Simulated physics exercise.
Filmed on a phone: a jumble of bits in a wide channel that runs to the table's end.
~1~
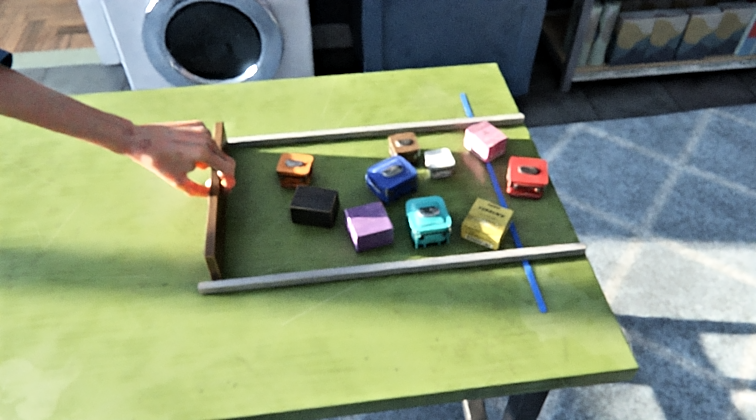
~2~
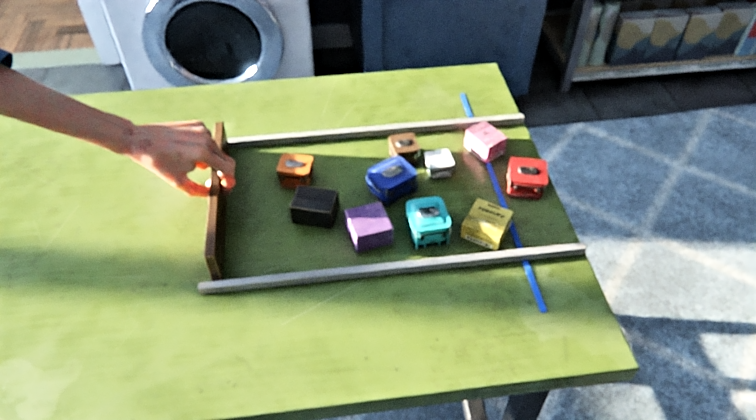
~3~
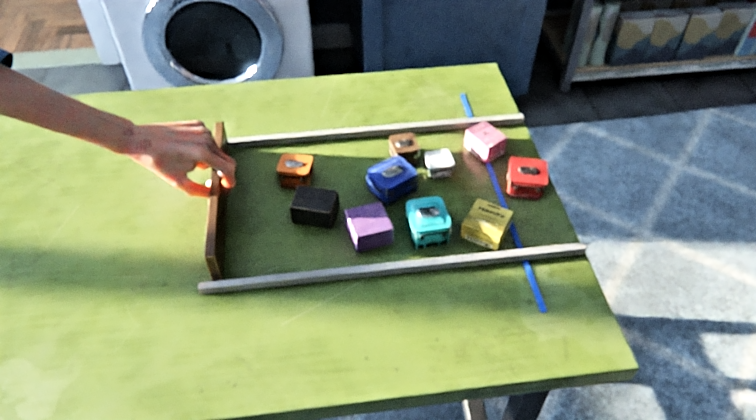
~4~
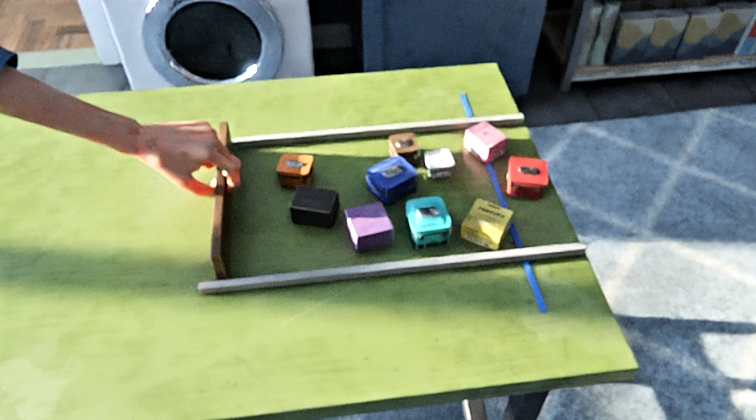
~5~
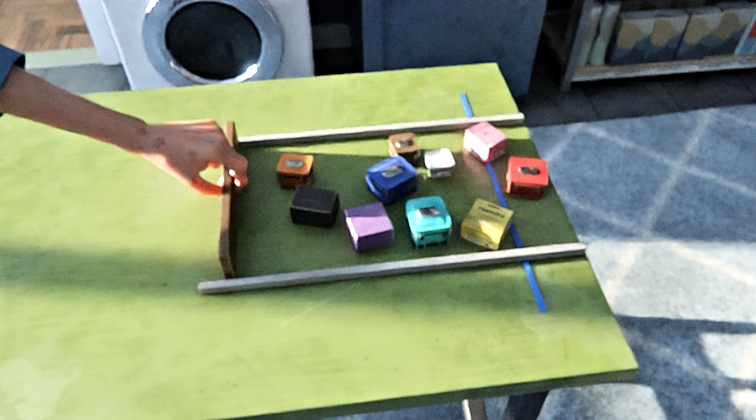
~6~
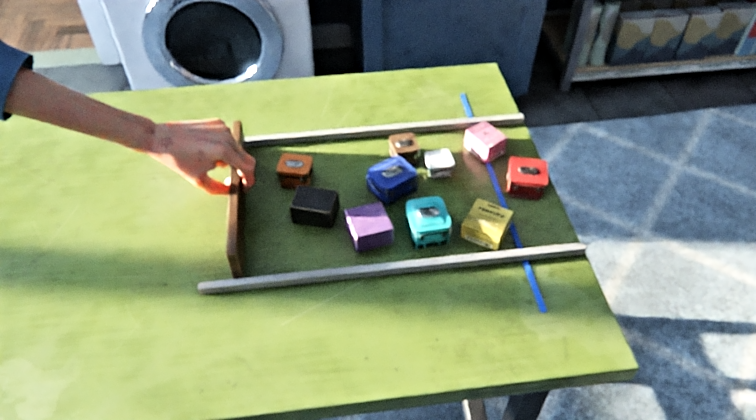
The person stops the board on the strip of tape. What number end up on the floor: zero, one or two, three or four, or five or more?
In the end the number that fall off is three or four.
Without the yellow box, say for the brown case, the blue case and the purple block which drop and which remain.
The brown case does not fall, the blue case holds on, the purple block is kept.
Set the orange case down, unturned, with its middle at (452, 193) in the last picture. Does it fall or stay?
It survives.
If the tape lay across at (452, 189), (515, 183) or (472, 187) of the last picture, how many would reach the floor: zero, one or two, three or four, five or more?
For each place: Zero; more than four; just one or two.
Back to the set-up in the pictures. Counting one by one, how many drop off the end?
In all, 4 of them.
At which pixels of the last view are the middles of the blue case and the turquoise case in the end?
The blue case stops around (540, 157); the turquoise case around (567, 210).
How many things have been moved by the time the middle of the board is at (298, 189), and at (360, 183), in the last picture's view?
By then 2, and 5.
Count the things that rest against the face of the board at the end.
That makes 3.
Soon after, none off yet; red case at rest near (527, 178); pink box at rest near (485, 142); yellow box at rest near (487, 224).
At rest, the number that fall off is three or four; fallen, white case, yellow box, pink box and red case.
